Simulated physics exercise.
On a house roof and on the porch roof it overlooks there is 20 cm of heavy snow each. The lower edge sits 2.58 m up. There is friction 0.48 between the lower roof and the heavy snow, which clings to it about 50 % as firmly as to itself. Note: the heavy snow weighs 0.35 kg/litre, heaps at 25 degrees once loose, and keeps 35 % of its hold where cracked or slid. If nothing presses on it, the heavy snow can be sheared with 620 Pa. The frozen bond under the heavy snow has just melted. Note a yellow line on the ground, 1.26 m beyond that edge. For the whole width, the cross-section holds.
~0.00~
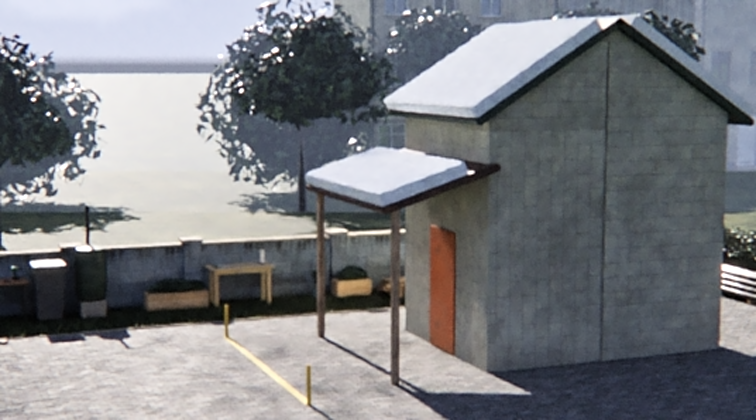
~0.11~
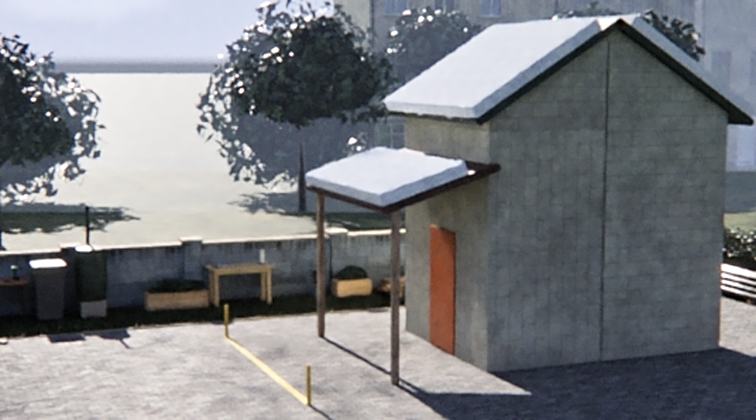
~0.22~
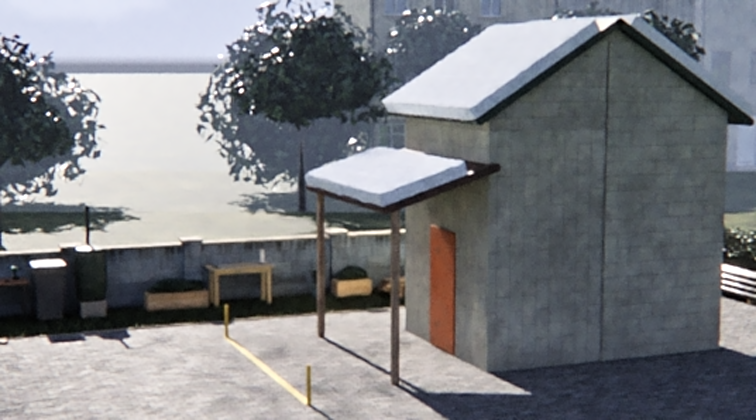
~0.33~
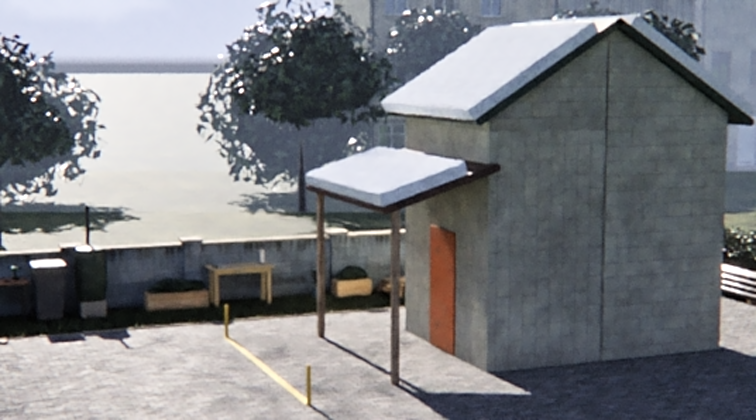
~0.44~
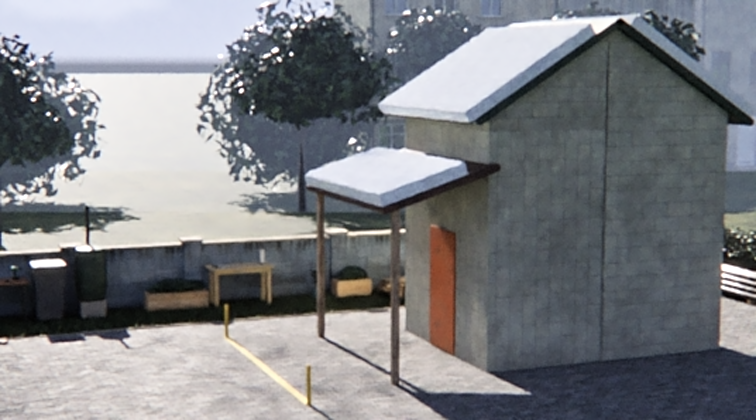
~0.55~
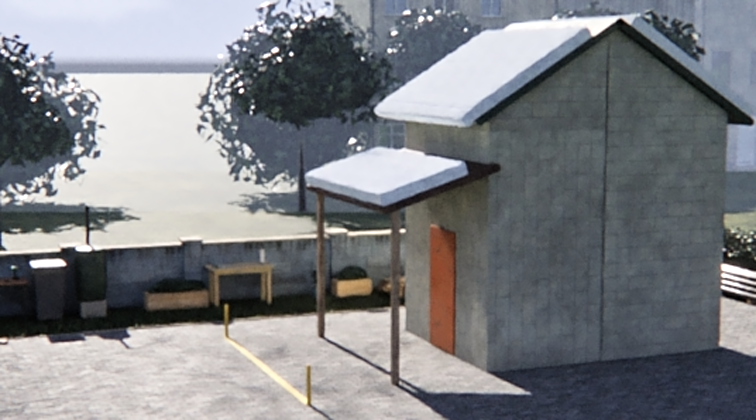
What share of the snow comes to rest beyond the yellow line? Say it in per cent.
Roughly 4 per cent of it.
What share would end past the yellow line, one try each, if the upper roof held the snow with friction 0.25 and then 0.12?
First try 16 per cent, second try 30 per cent.
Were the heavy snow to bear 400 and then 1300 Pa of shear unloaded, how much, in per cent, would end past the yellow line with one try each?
20 %, then 0 %.
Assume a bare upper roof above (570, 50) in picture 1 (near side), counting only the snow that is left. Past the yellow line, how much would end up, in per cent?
I'd put it at around 0 percent.
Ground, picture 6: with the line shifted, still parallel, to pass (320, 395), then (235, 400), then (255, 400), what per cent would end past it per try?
10 %, 0 %, 0 %.
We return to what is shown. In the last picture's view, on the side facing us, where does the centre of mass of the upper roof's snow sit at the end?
The spot is somewhere around (388, 260).
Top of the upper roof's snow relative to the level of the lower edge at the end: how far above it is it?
I'd put it at around 0.9 m up.
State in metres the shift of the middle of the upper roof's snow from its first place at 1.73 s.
About 2.0 m.
By 1.09 s, none is below the lower edge and 0 % is past the line.
By 1.73 s, none is below the lower edge and 0 % is past the line.
By 2.36 s, 2 % is below the lower edge and 0 % is past the line.
By 3.00 s, 33 % is below the lower edge and 1 % is past the line.
By 3.70 s, at the end, 33 % is below the lower edge and 4 % is past the line.
